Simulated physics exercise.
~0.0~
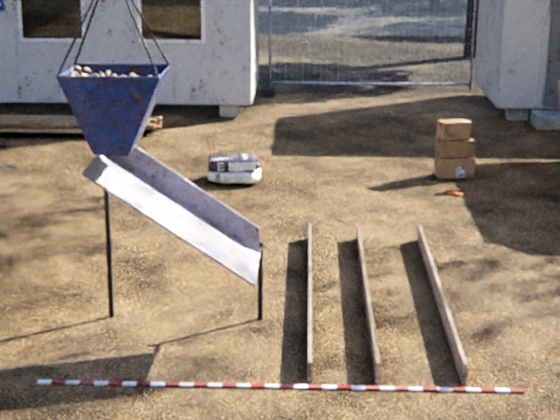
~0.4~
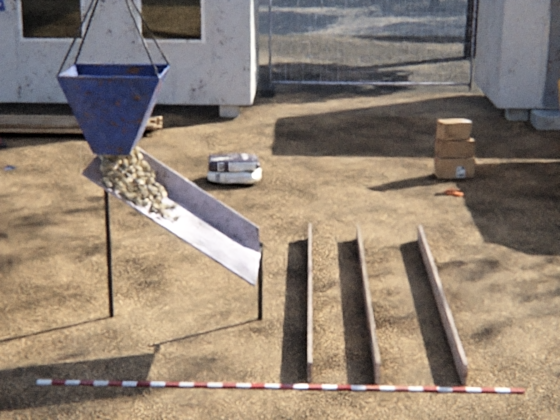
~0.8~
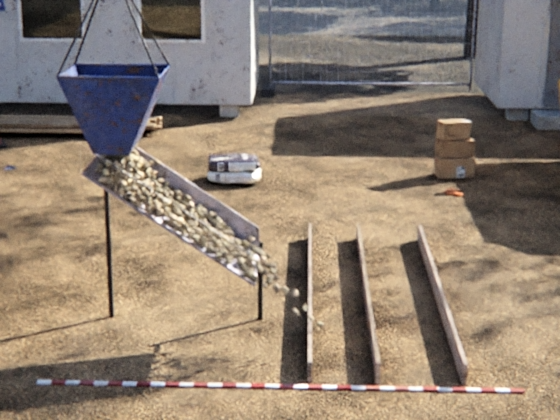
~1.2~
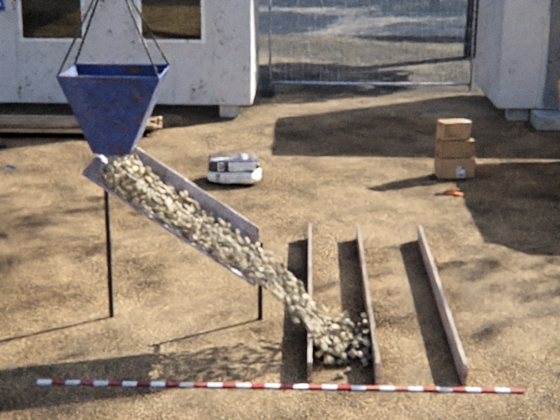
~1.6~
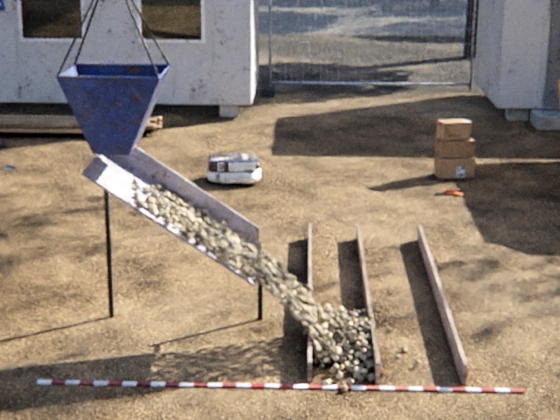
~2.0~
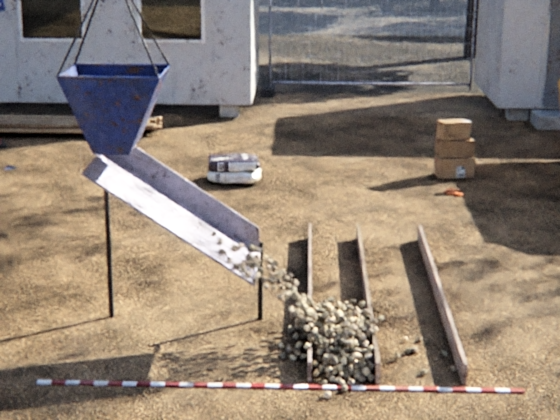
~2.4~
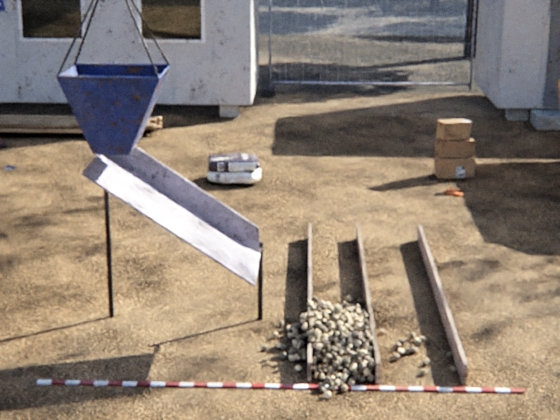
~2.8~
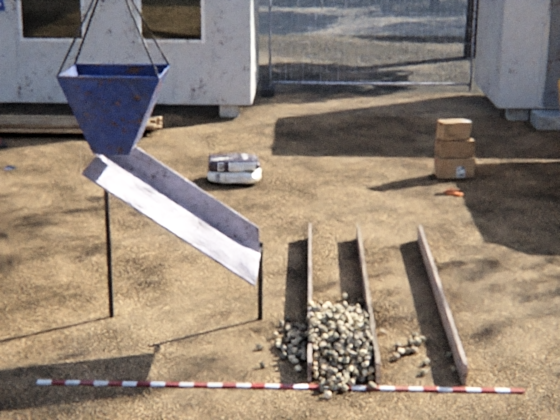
Stones dropped from the bottom of a hanging blue skip, slid down a sloping steel chute and poured off its lower end, piling up mostly between the left and middle boards, with a few scattered on either side.
